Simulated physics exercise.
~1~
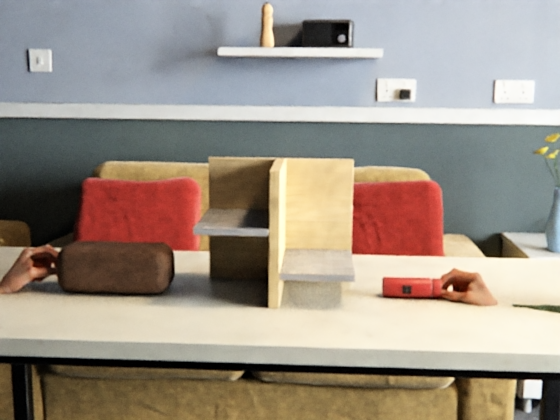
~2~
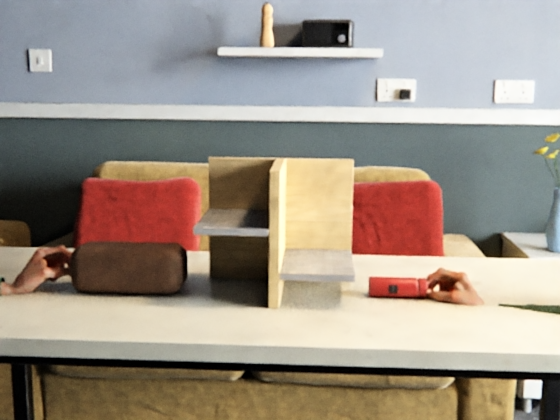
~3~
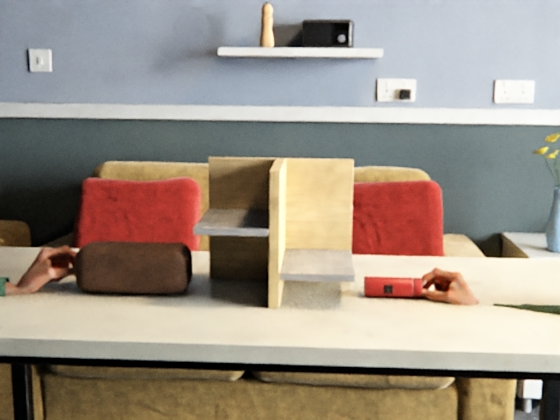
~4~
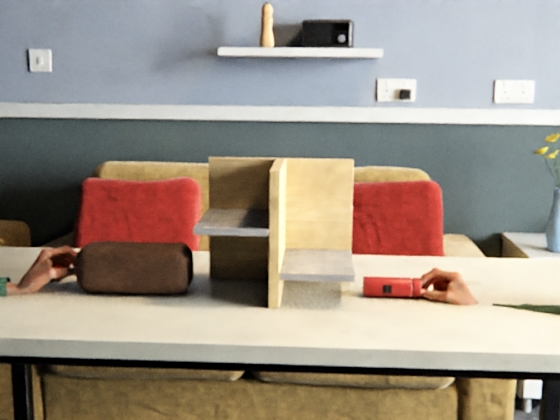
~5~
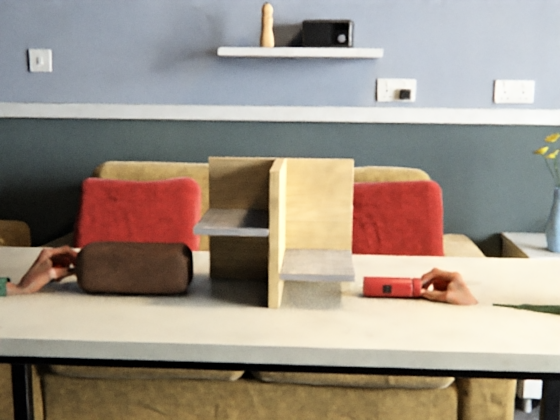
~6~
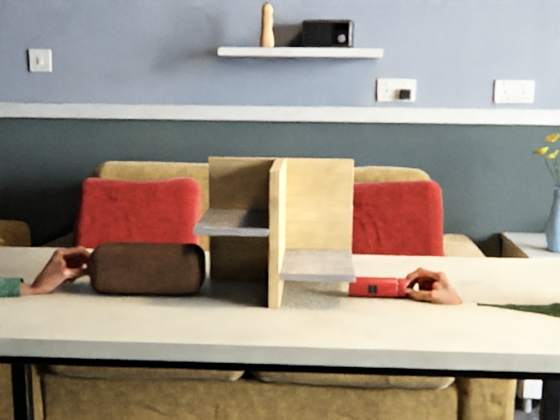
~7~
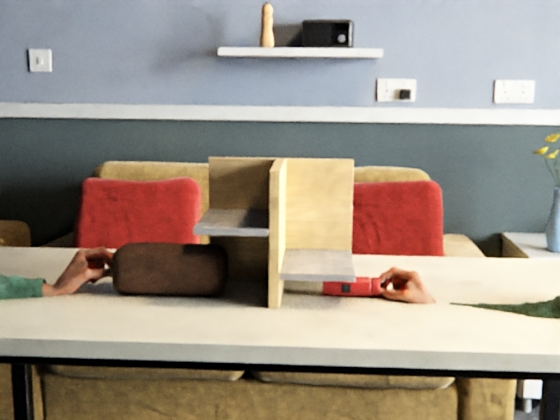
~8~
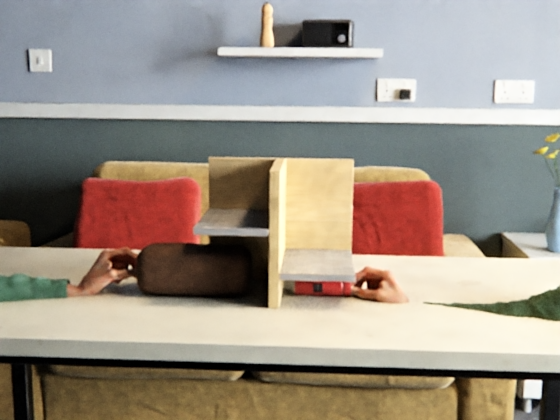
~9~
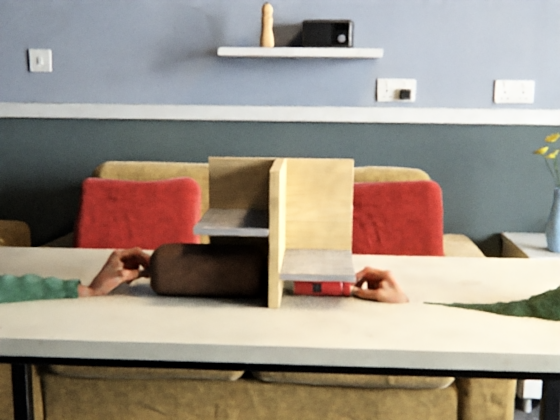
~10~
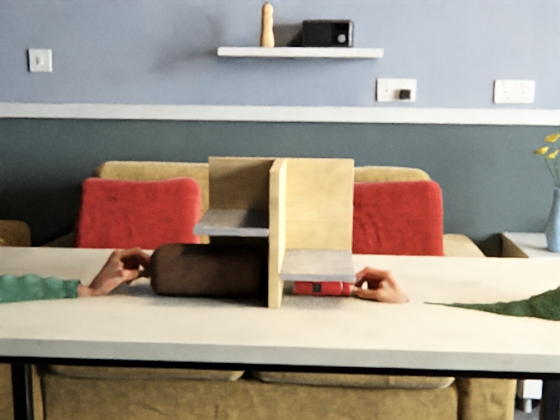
In the video, two hands slide a brown loaf-shaped object from the left and a red shaker lying on its side from the right toward a small wooden rack, pausing briefly, until both go under its low shelves and rest there, still held.
